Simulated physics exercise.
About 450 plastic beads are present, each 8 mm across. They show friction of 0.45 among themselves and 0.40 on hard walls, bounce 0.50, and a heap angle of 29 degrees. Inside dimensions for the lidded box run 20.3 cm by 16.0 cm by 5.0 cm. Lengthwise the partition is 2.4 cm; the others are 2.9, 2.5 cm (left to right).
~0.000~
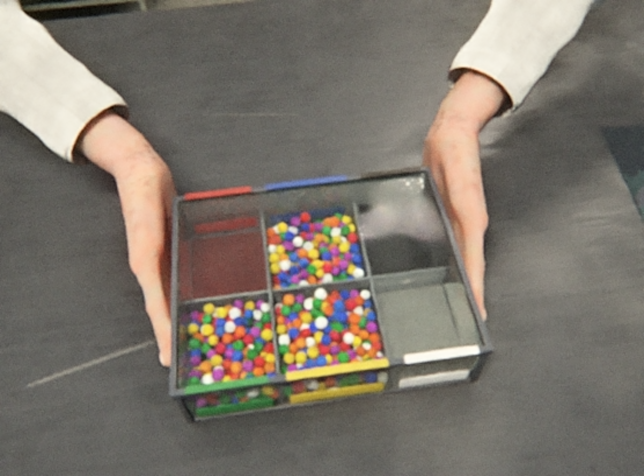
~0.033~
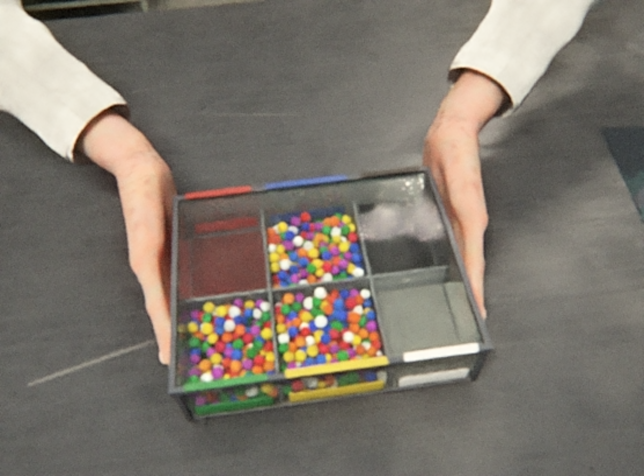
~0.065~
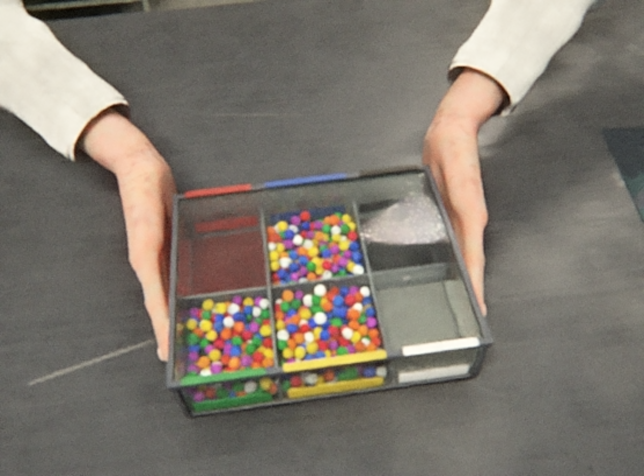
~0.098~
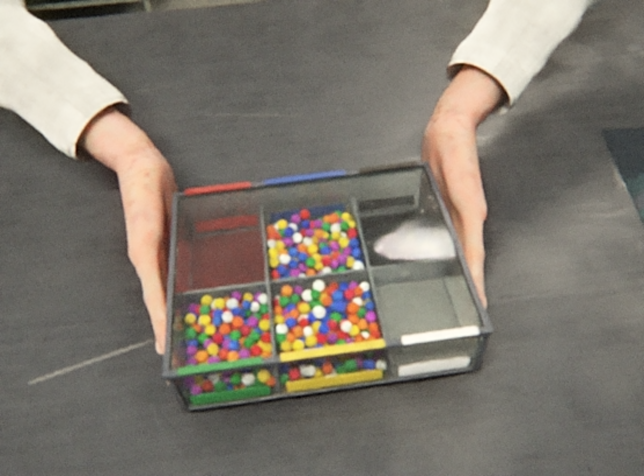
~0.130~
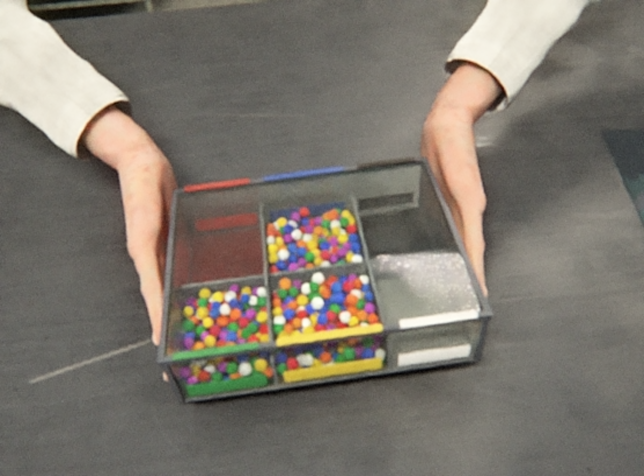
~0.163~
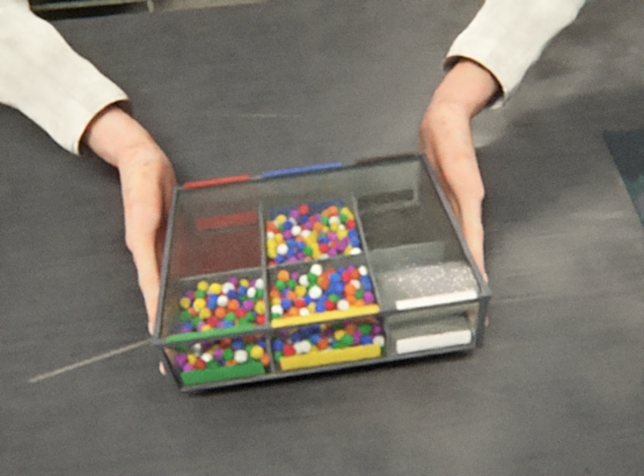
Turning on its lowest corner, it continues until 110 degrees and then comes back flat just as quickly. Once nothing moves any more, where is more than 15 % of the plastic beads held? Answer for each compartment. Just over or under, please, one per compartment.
Outcome: Red: It'll probably finish past fifteen percent of the pieces; blue: It'll probably finish past fifteen percent of the pieces; green: It'll probably finish at or short of fifteen percent of the pieces; yellow: It'll probably finish at or short of fifteen percent of the pieces; white: It'll probably finish at or short of fifteen percent of the pieces; black: It'll probably finish at or short of fifteen percent of the pieces.
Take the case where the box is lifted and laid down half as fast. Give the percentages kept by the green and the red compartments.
Green 0 %, red 45 %.
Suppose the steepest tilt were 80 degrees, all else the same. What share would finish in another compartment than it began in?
That works out to close to 45 percent.
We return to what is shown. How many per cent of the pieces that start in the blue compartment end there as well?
100 per cent, roughly.
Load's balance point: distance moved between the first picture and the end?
Around 6.5 centimetres, start to finish.
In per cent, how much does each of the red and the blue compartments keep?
Red at 45 and blue at 50, in per cent.
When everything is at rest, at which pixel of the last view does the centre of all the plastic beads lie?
In the last view, approximately (276, 245).
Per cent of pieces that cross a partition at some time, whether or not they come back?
I'd say near 70 percent of them.
After 0.98 s, tilt 110 degrees; red 30 %, blue 50 %, green 10 %, yellow 10 %.
After 1.52 s, tilt 50 degrees; red 45 %, blue 50 %, black 5 %.
Then, at 2.13 s, tilt 0 degrees; red 45 %, blue 50 %, black 5 %.
By 2.6 s all is still; red 45 %, blue 50 %, green 0 %, yellow 0 %, white 0 %, black 5 %.
